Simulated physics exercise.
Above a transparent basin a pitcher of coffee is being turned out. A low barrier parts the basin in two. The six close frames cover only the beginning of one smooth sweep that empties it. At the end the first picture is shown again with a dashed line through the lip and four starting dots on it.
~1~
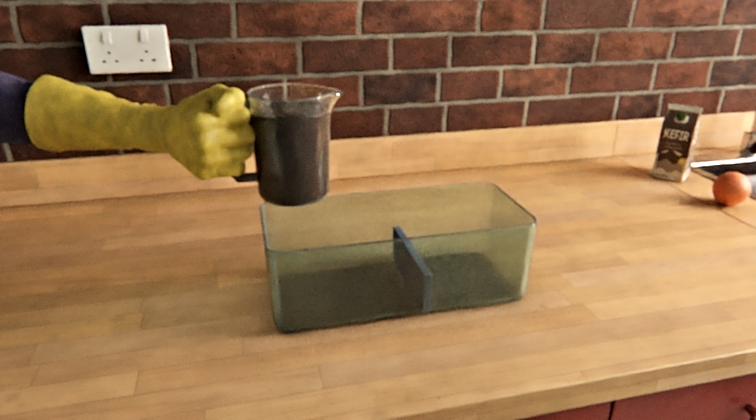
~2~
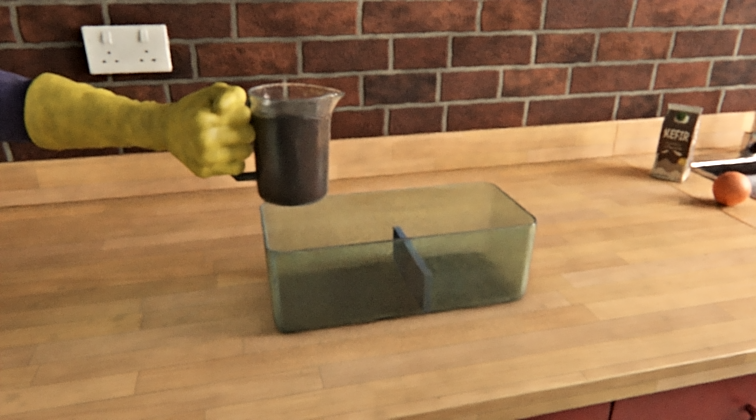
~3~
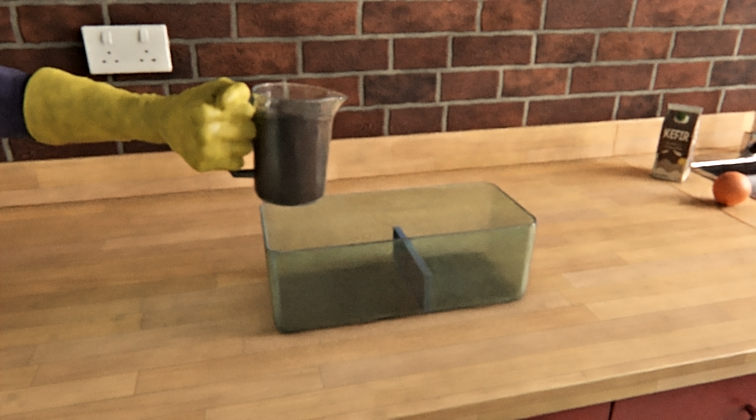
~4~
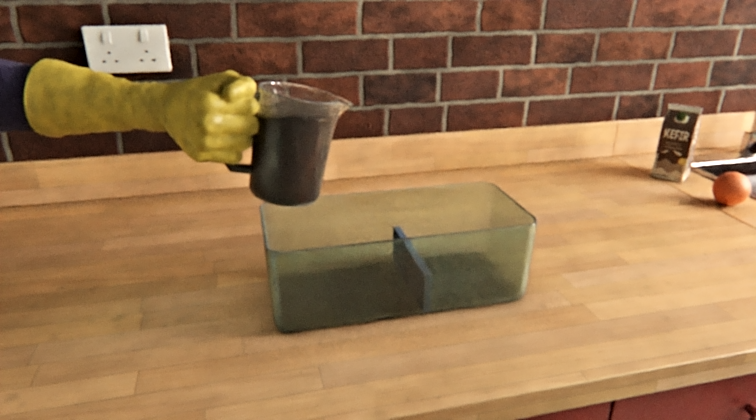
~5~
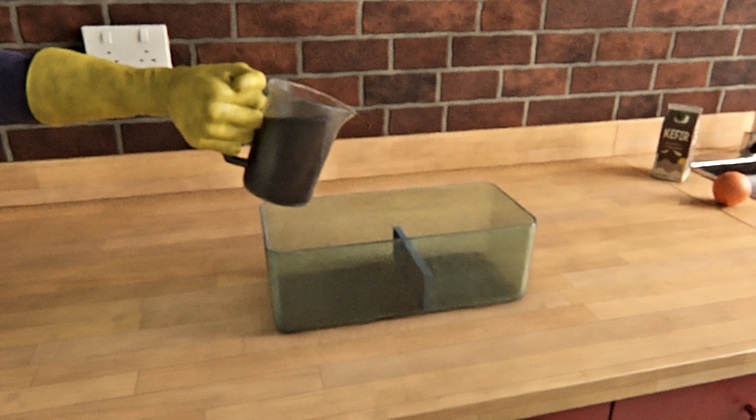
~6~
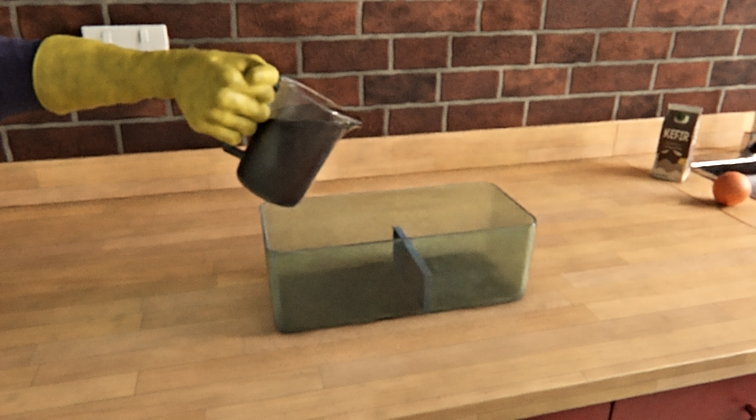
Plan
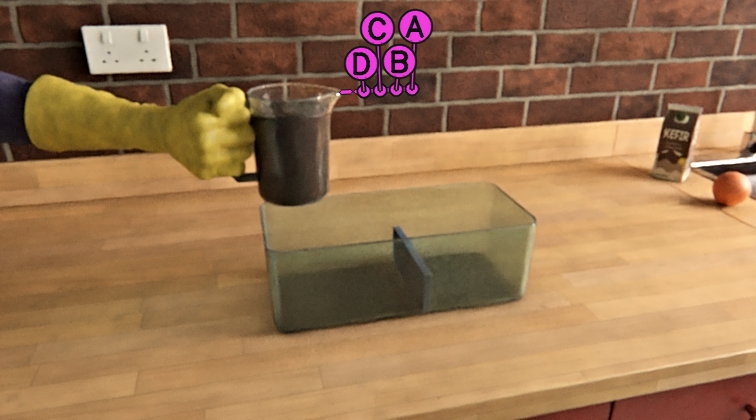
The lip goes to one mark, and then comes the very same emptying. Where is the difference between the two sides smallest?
Take D.
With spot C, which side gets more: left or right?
More ends on the right.
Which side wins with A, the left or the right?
The right side.
On the marked copy, A at (412, 88); B at (396, 89); C at (380, 90); D at (364, 91).
With A, about 1 % ends left of the wall and 98 % right of it.
With B, about 3 % ends left of the wall and 97 % right of it.
With C, about 19 % ends left of the wall and 80 % right of it.
With D, about 52 % ends left of the wall and 48 % right of it.
